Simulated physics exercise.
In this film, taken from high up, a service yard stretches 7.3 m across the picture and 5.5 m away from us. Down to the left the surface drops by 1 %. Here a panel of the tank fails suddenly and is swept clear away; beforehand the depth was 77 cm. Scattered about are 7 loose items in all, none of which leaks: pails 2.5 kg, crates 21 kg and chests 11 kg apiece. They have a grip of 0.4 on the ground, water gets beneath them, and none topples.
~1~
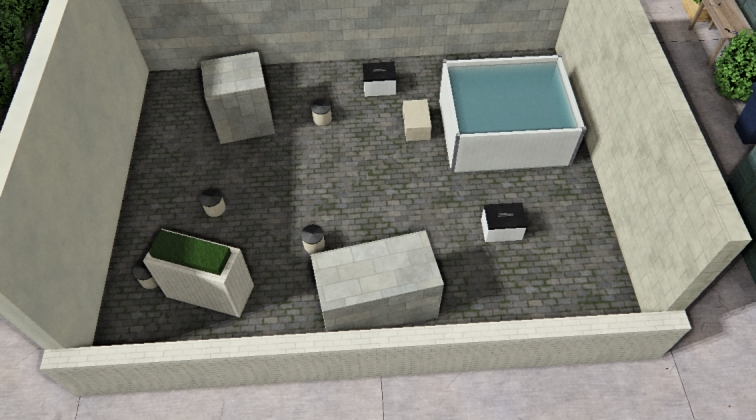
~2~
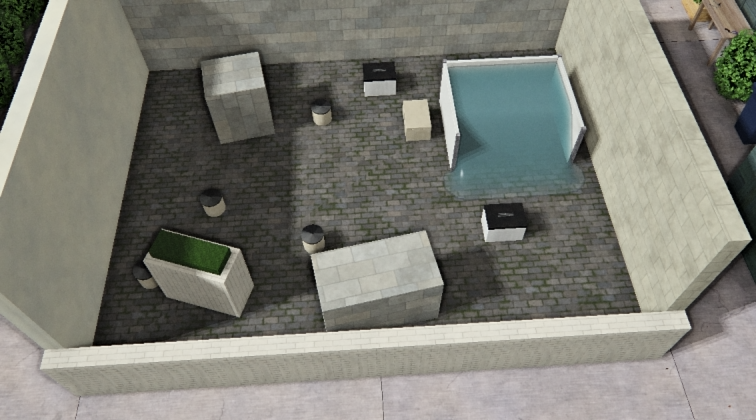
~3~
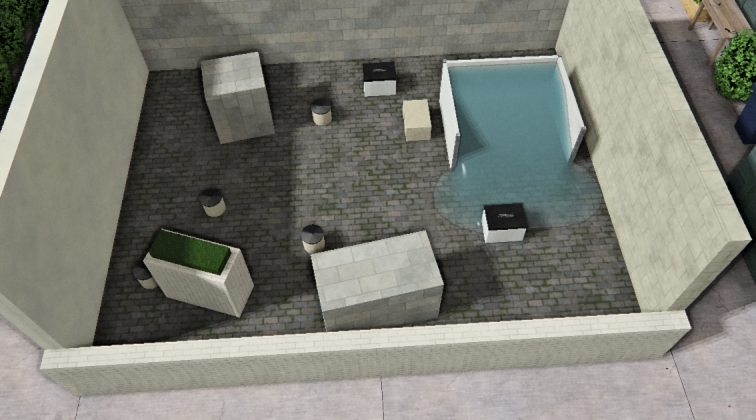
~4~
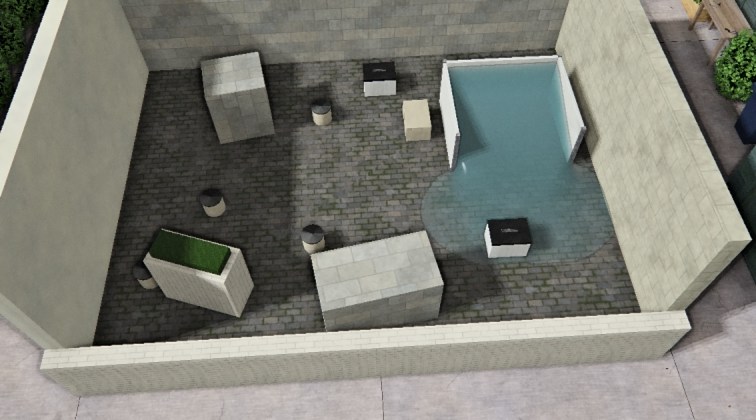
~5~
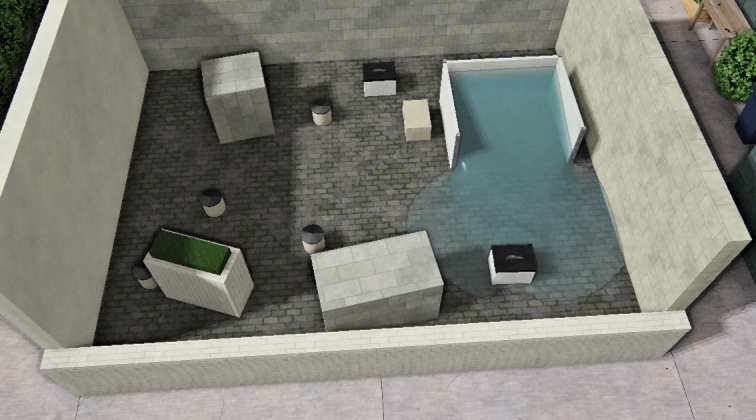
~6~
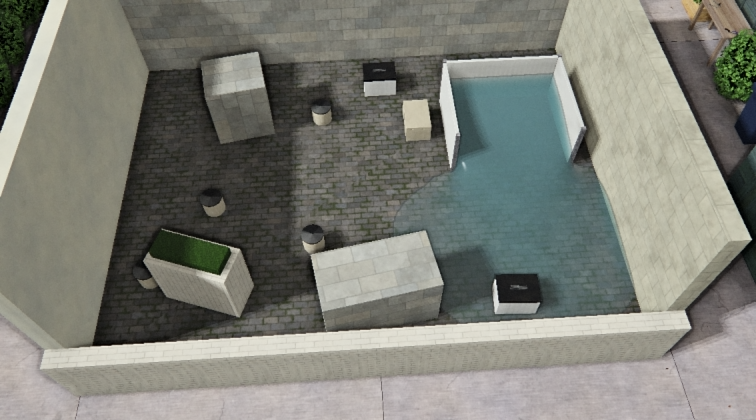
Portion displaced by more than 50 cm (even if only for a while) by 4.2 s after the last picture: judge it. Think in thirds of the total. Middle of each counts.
An in-between fraction is pushed that far, a third or more but below two thirds.
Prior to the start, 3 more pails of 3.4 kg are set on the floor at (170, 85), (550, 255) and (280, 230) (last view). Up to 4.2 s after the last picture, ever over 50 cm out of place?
First stays inside, second goes beyond, third goes beyond.
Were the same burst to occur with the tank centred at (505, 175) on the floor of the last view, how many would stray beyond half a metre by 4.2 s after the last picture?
The count would be 2.
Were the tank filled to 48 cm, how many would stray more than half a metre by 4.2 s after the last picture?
Result: 2.
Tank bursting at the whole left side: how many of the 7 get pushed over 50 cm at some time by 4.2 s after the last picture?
In that case the number is 6.
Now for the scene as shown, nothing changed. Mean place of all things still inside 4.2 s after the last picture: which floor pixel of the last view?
Close to (302, 171).
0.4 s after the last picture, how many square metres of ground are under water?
Some 11.5 m2 of it.
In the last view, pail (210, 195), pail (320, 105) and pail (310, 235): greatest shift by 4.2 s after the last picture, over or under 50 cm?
Result, in order: Overshooting / overshooting / overshooting.
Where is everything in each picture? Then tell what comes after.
A chest at (506, 215) rests on the ground; a pail at (321, 106), on the bottom; water covers 2.7 m2; 0 of 7 have shifted, in the first frame.
A chest at (506, 215) rests on the ground; a pail at (321, 106), on the bottom; 3.9 m2 under water; 0 of 7 have shifted, in the second frame.
A chest at (506, 216) rests on the ground; a pail at (321, 106) rests on the ground; water covers 5.3 m2; 0 of 7 have shifted, in the third frame.
A chest at (510, 231) rests on the ground, 29 cm from its start; a pail at (321, 106) rests on the ground; 6.8 m2 under water; 1 of 7 have shifted, in the fourth frame.
A chest at (514, 258), on the bottom, 70 cm from its start; a pail at (321, 106) rests on the ground; 8.6 m2 under water; 1 of 7 have shifted, in the fifth frame.
A chest at (519, 288), on the bottom, 115 cm from its start; a pail at (321, 106) rests on the ground; 10.3 m2 under water; 1 of 7 have shifted, in the sixth frame.
Then, 0.4 s after the last picture 1 of 7 are over 50 cm from their spots; 1 afloat.
Then, 1.5 s after the last picture 1 of 7 are over 50 cm from their spots; 1 afloat.
Then, 2.8 s after the last picture 2 of 7 are over 50 cm from their spots; 1 afloat.
Then, 4.2 s after the last picture 4 of 7 are over 50 cm from their spots, and 4 have been at some point; 2 afloat.
